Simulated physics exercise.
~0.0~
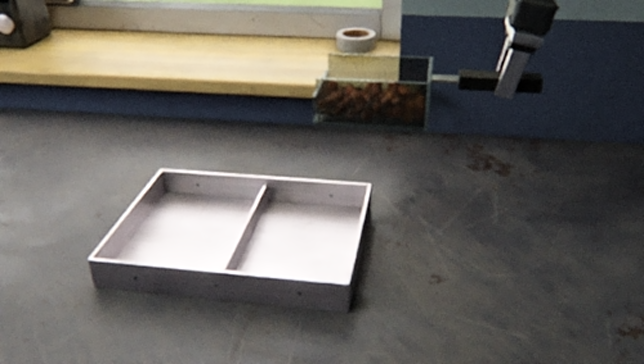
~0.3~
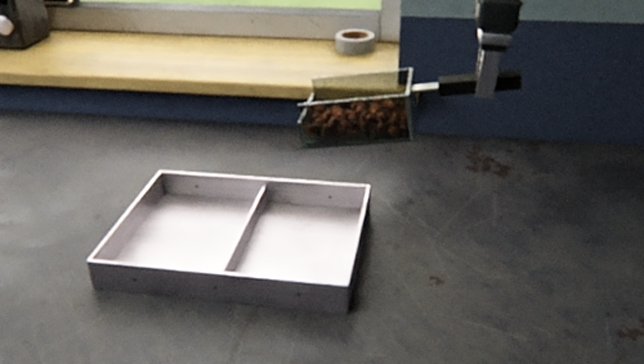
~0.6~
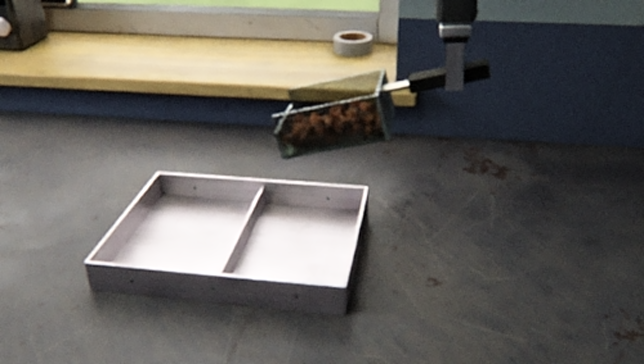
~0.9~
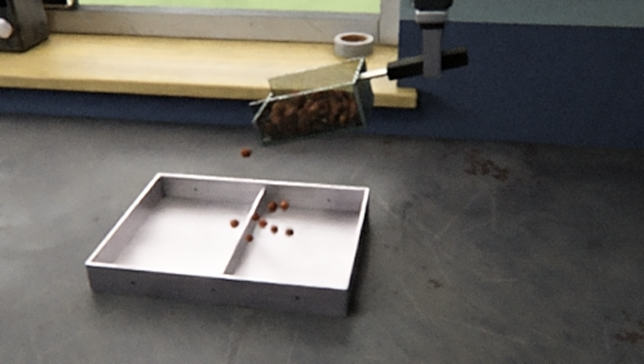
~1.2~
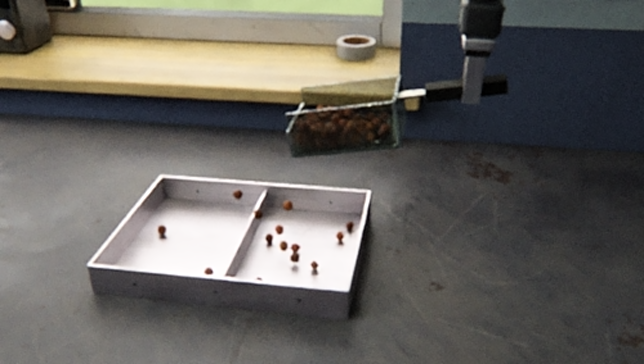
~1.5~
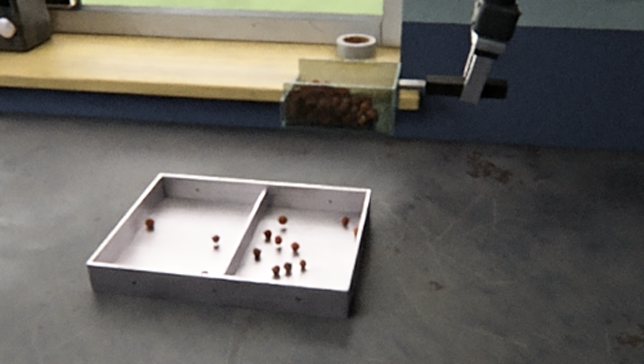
At first, a robot arm at the upper right holds a clear box of brown hazelnuts above a dark table, where a pale tray split in two by a cross wall sits. The arm carries the box left and tips its open end gently downward. A few nuts spill out and drop into the tray, most of them landing in the right part. The box then swings back to the right and levels out while the fallen nuts scatter across both parts. It ends with the box held level, still mostly full, and a small scattering of nuts in the tray.
